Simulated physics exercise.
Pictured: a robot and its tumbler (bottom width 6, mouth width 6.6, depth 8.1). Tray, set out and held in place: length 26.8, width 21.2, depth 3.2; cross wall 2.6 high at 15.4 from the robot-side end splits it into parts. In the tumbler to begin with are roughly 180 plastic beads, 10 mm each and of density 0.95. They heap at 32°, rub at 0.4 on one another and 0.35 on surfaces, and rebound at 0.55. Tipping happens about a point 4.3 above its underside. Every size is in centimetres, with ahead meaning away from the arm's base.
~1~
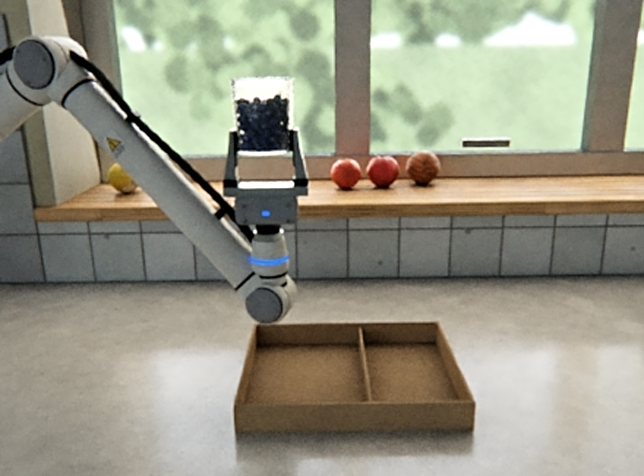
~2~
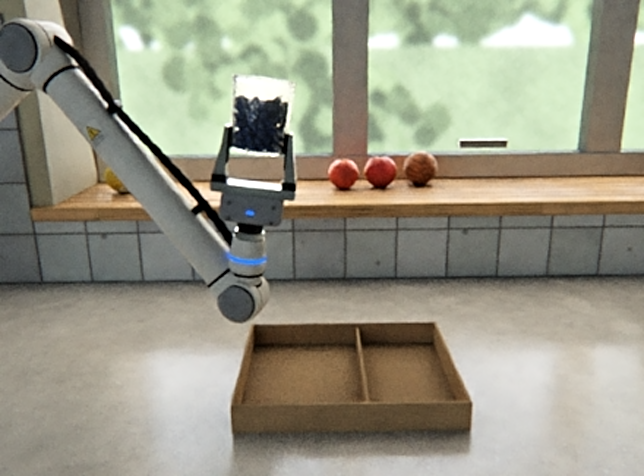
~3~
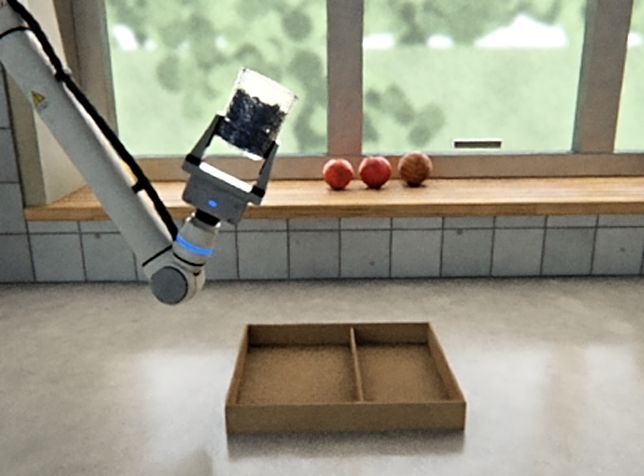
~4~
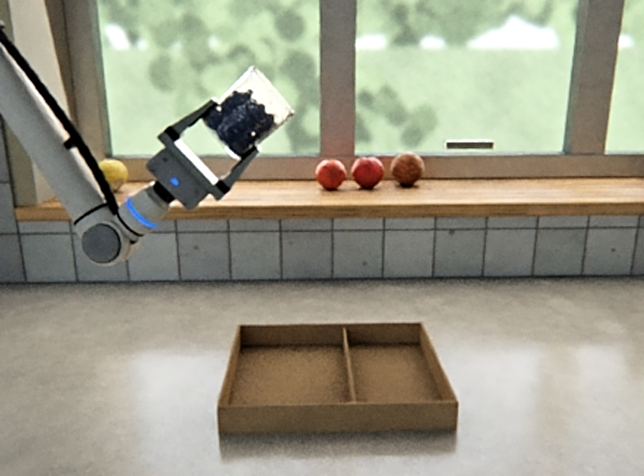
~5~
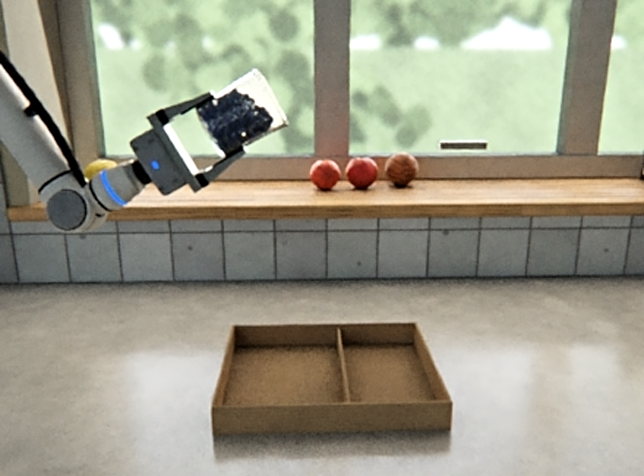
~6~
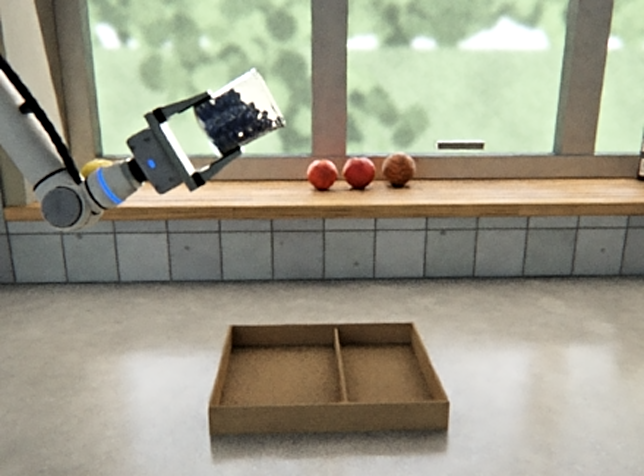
The clip shows a robot arm gripping a clear tumbler of dark beads above a counter with an empty, divided brown tray; its wrist swings left as the upright tumbler leans steeply right and the beads shift inside.
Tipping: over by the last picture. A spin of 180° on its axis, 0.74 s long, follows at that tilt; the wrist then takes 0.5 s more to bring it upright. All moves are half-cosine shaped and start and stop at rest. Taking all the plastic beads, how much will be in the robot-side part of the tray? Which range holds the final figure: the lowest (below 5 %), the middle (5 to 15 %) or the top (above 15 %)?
It sits in the lowest range, below 5 %.
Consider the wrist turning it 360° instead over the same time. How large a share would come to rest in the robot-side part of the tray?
Roughly 0 %.
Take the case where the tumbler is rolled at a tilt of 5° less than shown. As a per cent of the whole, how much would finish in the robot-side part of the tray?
About 0 %.
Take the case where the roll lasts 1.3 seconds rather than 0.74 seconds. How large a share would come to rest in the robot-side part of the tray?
In that case some 0 per cent.
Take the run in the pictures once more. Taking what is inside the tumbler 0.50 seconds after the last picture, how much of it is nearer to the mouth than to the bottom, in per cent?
Mouth-half share: Approx. 35 %.
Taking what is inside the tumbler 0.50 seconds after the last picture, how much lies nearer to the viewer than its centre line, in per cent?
I'd say about 45 per cent sits in the front half.
Then, 0.50 s later, tipped 62°, highest piece 38 above the table; 182 in the tumbler.
Then, 0.99 s later, tipped 31°, highest piece 37 above the table; 182 in the tumbler.
Then, 1.44 s later, upright, highest piece 39 above the table; 182 in the tumbler.
Then, 2.14 s later, upright, highest piece 39 above the table; 182 in the tumbler.
At rest, 182 in the tumbler. That is 0 % in the robot-side part of the tray.
